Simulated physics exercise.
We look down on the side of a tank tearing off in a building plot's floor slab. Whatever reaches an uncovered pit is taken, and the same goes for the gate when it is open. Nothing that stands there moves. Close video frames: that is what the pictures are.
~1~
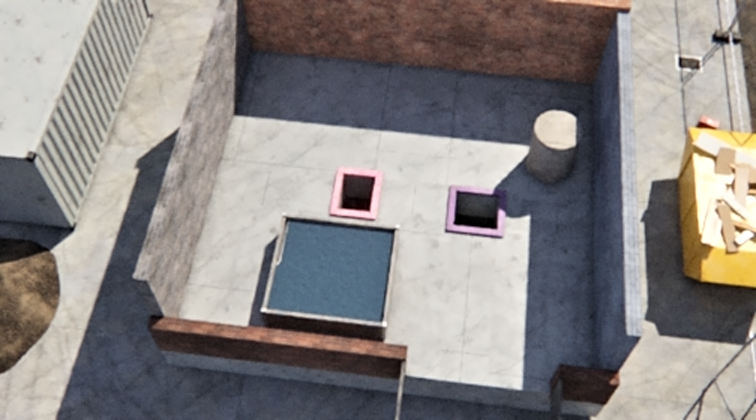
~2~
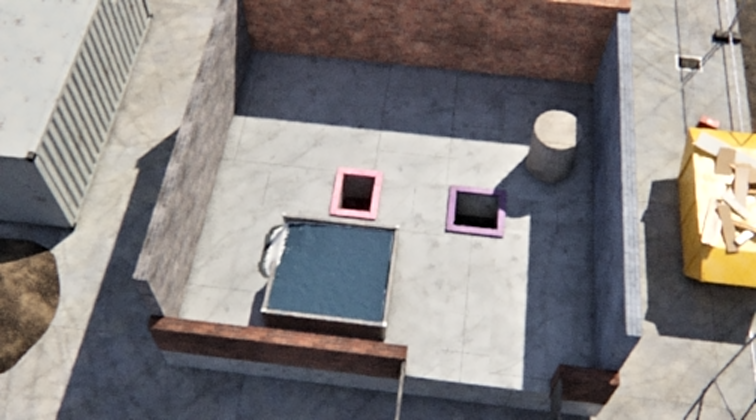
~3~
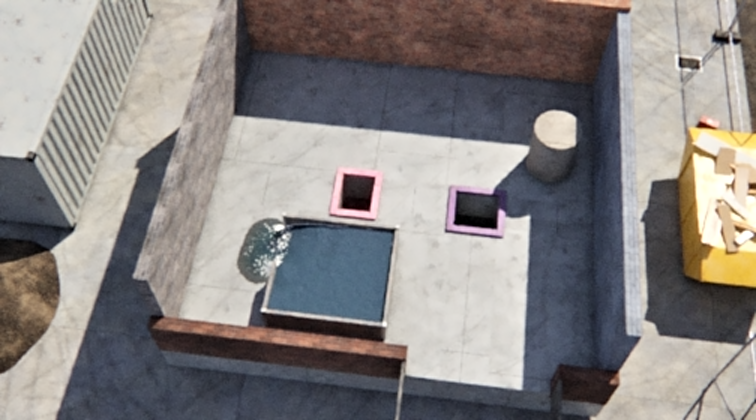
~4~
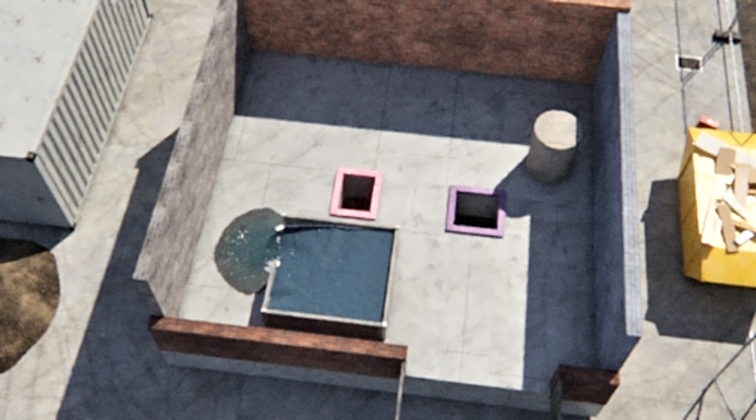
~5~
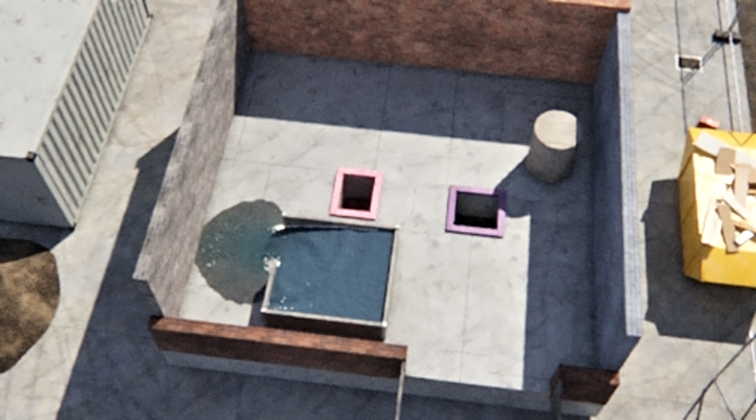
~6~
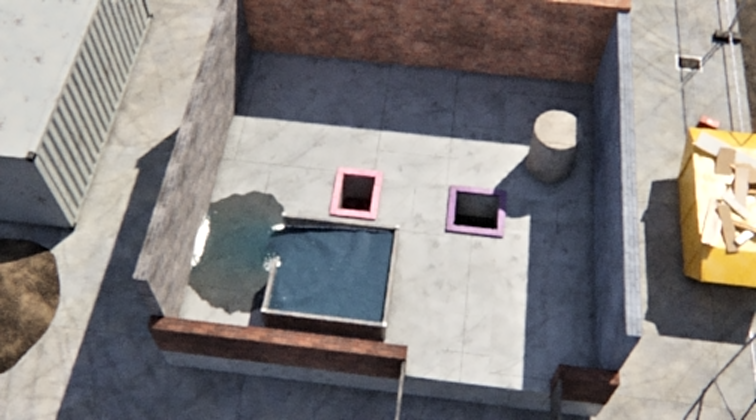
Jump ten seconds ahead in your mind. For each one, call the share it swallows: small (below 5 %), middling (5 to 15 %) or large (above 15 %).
Calls: Gate - small; purple pit - small; pink pit - small.
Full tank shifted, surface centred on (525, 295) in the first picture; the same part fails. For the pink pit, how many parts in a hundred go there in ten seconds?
Pink: 8 %.
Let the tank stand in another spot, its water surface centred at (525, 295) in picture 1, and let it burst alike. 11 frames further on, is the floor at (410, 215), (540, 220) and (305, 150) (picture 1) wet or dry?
Checking the three spots, I get swamped, high and dry, high and dry.
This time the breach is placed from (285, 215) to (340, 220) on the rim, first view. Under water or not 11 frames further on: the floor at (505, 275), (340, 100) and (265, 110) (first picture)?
Result, in sequence: Untouched by the flood; inundated; inundated.
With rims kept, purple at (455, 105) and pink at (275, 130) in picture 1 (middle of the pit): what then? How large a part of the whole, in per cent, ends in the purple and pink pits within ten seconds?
My answer: Purple gets 0 percent, pink gets 10 percent.
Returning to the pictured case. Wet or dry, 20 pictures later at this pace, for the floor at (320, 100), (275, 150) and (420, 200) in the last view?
Points in order - 1: Inundated; 2: Inundated; 3: Unwetted.
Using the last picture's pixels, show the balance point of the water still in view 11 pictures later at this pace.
Near (291, 263).
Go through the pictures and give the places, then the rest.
The first frame shows the open tank at (333, 270) is whole and still.
In the second frame, water pours out at (283, 248) and has run to (276, 229).
In the third frame, the front is at (242, 265), out from the gap at (283, 249).
In the fourth frame, the front is at (219, 254), out from the gap at (283, 249).
In the fifth frame, water pours out at (283, 249) and has run to (197, 254).
In the sixth frame, water pours out at (283, 249) and has run to (209, 208).
A moment on, water covers 10 % of the floor; the gate 0 %, the purple pit 0 %, the pink pit 0 %.
Next, water covers 15 % of the floor; the gate 0 %, the purple pit 0 %, the pink pit 0 %.
Then, water covers 30 % of the floor; the gate 0 %, the purple pit 0 %, the pink pit 0 %.
Later, water covers 50 % of the floor; the gate 1 %, the purple pit 0 %, the pink pit 0 %.
In the end, water covers 75 % of the floor; the gate 3 %, the purple pit 0 %, the pink pit 0 %.
